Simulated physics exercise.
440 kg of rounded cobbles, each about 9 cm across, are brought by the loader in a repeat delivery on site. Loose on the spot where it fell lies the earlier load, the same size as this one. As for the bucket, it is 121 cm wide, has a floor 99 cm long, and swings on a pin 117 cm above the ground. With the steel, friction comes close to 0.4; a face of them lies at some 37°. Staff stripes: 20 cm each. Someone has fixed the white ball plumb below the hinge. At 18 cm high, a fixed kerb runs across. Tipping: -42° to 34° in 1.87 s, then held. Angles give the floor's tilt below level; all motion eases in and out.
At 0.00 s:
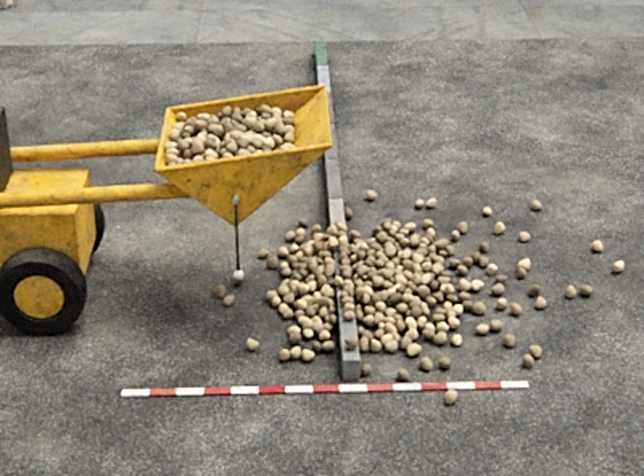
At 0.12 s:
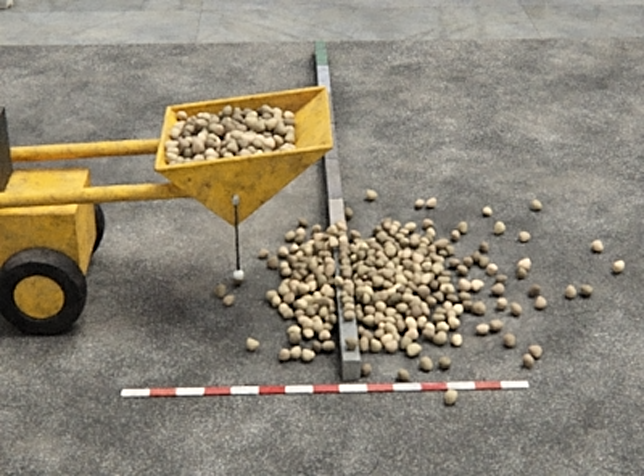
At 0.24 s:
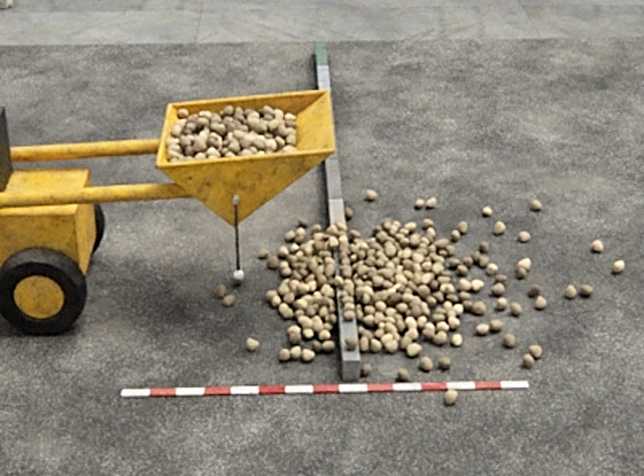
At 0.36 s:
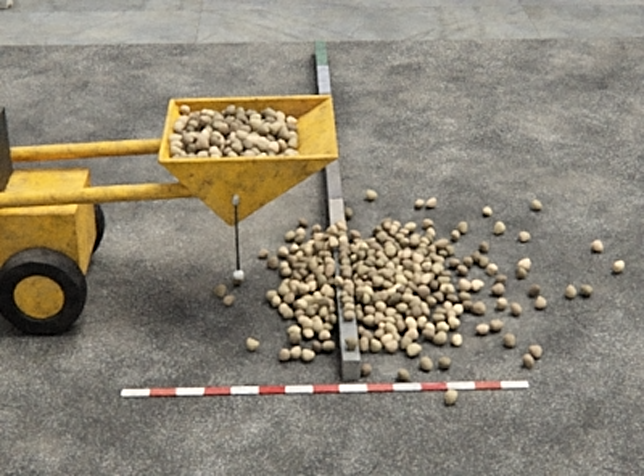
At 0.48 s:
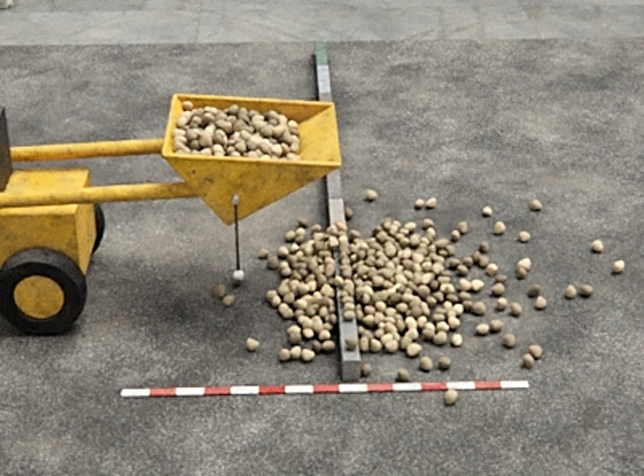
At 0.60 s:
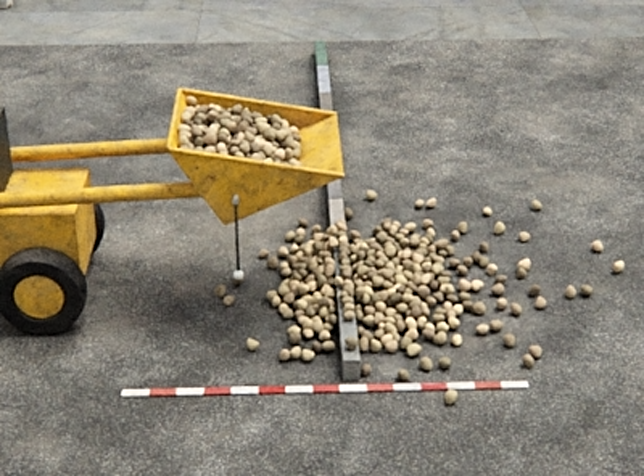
Beside a stone pile on grey ground, a loaded yellow bucket gradually tilts down rightward.
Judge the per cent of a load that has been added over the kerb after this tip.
The added amount is roughly 69 per cent of a load.
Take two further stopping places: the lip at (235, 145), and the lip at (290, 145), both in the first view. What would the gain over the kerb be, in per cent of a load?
Around 0 percent, then around 20 percent.
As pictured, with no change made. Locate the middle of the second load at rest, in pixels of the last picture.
Their centre rests close to (368, 270).
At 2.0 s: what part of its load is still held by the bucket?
Around 45 in a hundred.
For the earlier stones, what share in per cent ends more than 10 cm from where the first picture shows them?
Around 10 in a hundred.
After 1.4 s the floor is at 22°; in per cent of one load, 100 in the bucket, 34 on this side of the kerb, 66 over the kerb; the foremost stones are at (582, 273).
After 2.0 s the floor is at 34°; in per cent of one load, 45 in the bucket, 67 on this side of the kerb, 87 over the kerb; the foremost stones are at (582, 273).
After 2.3 s the floor is at 34°; in per cent of one load, 12 in the bucket, 72 on this side of the kerb, 116 over the kerb; the foremost stones are at (582, 273).
After 5.1 s the floor is at 34°; in per cent of one load, 0 in the bucket, 65 on this side of the kerb, 135 over the kerb; the foremost stones are at (582, 273). Net gain over the kerb, 69.
